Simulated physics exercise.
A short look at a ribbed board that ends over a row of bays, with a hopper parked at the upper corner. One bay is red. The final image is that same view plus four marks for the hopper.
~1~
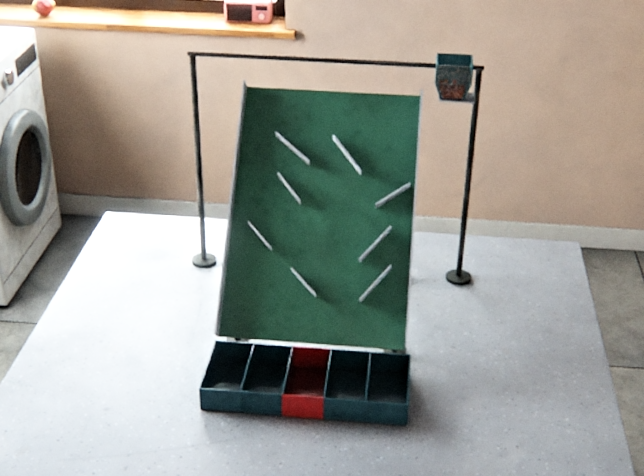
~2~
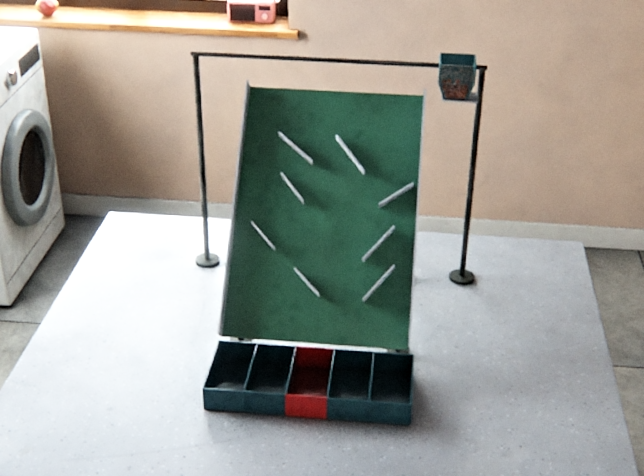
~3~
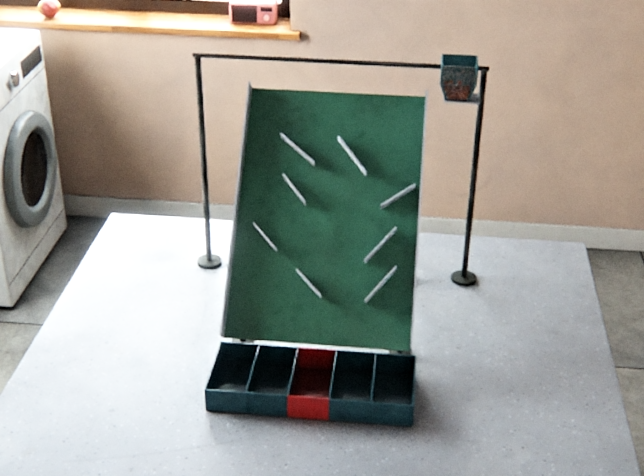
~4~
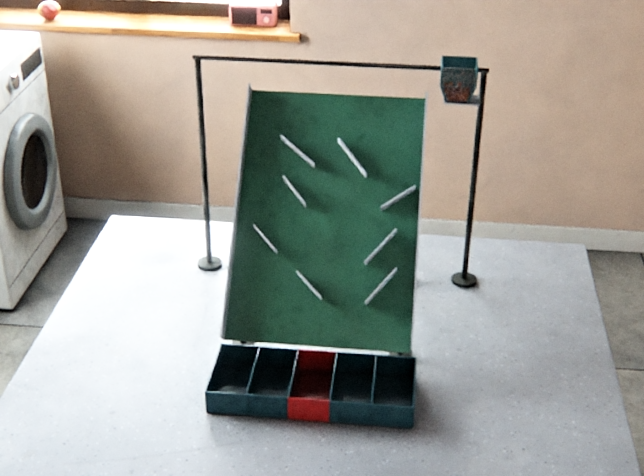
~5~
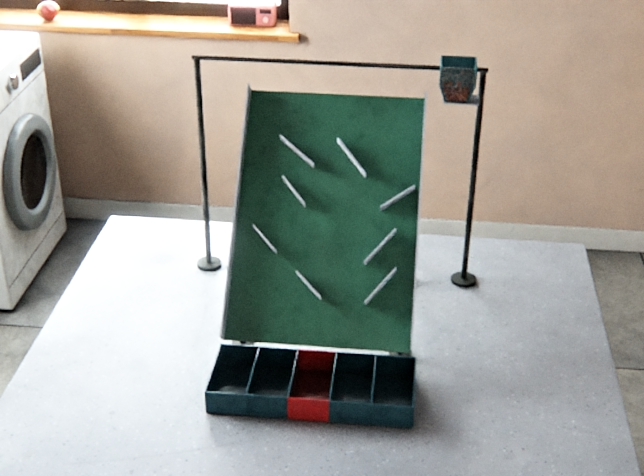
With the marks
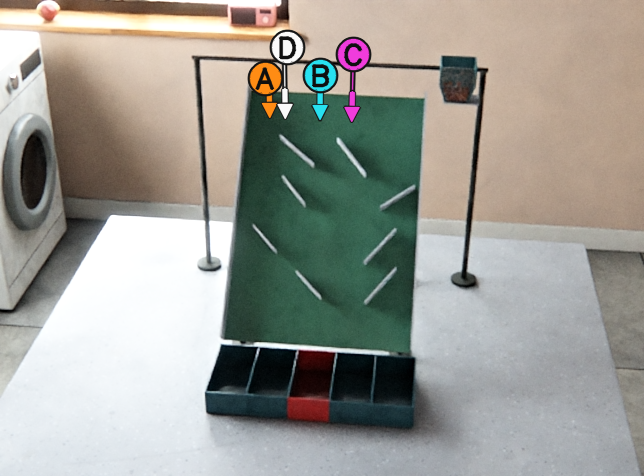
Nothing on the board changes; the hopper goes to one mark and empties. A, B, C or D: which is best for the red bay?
Take C.
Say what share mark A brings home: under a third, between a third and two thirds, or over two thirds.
It is under a third.
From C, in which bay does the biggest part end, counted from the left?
The third from the left.
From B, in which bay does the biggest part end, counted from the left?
The fourth from the left.
On the marked copy, mark A meets the board at (269, 112); mark B meets the board at (320, 114); mark C meets the board at (351, 116); mark D meets the board at (285, 113).
With A, close to a quarter in the red bay, the bulk in other bays.
With B, close to a third in the red bay, close to two thirds in other bays.
With C, close to two thirds in the red bay, close to a third in other bays, only a few held on the board.
With D, close to a quarter in the red bay, the bulk in other bays.
